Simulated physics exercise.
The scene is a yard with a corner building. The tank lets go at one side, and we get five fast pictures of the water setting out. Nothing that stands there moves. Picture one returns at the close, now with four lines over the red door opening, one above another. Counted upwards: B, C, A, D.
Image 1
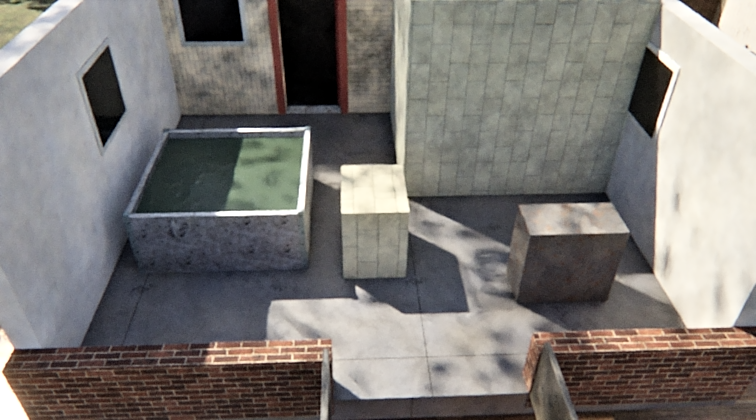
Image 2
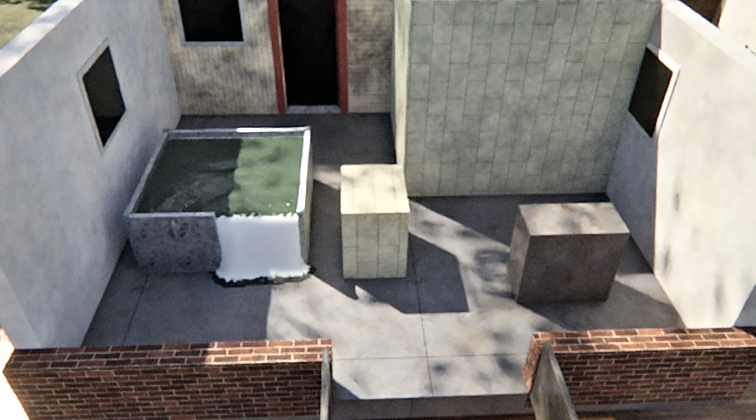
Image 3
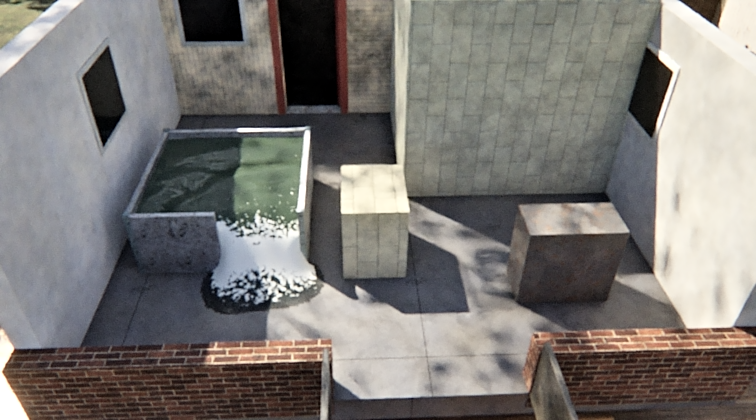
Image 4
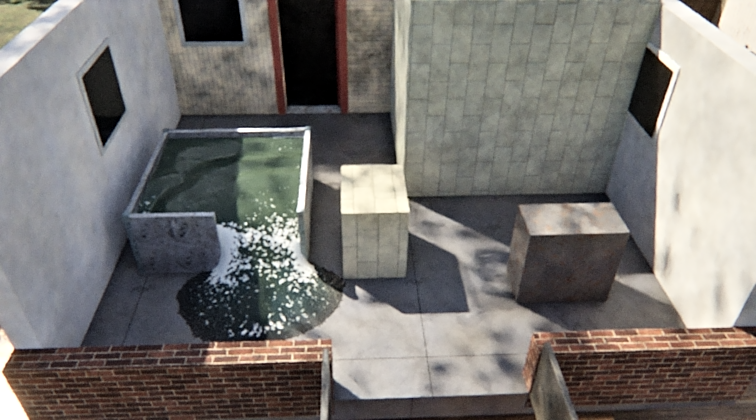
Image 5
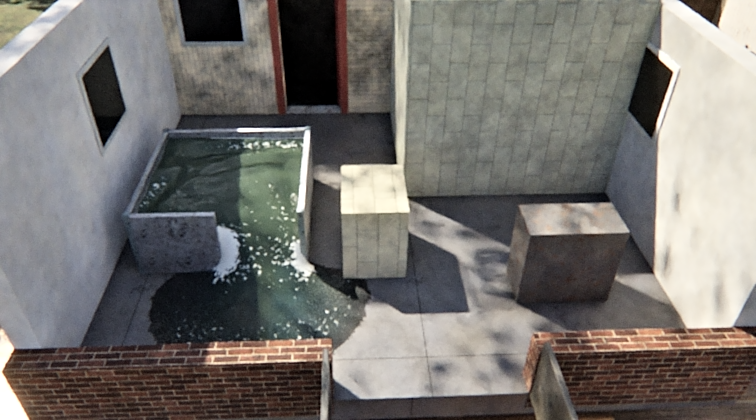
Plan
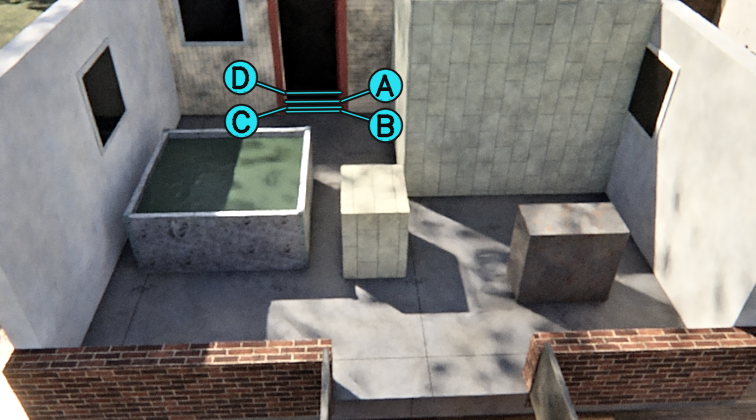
We see a walled yard with a square tank of still green water, then white water pours through the right part of its front side and spreads across the paving in a widening dark pool flecked with foam.
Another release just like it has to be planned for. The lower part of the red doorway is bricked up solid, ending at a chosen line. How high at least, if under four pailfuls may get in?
Line B just does it.
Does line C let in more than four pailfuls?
No.
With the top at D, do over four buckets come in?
No.
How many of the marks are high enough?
All of them.
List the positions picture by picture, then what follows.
The first frame shows water in the tank at rest, its middle at (228, 173); foot of the red doorway at (314, 113); open gate at (433, 332).
The second frame shows front seen at (306, 272), 1 % of the ground wet.
The third frame shows front seen at (224, 305), 3 % of the ground wet.
The fourth frame shows front seen at (194, 315), 7 % of the ground wet.
The fifth frame shows front seen at (176, 314), 12 % of the ground wet.
On the marked copy, A at (313, 101); B at (314, 111); C at (313, 107); D at (312, 92); from the bottom up B, C, A, D.
Choosing A, nothing gets over.
Choosing B, nothing gets over.
Choosing C, nothing gets over.
Choosing D, nothing gets over.
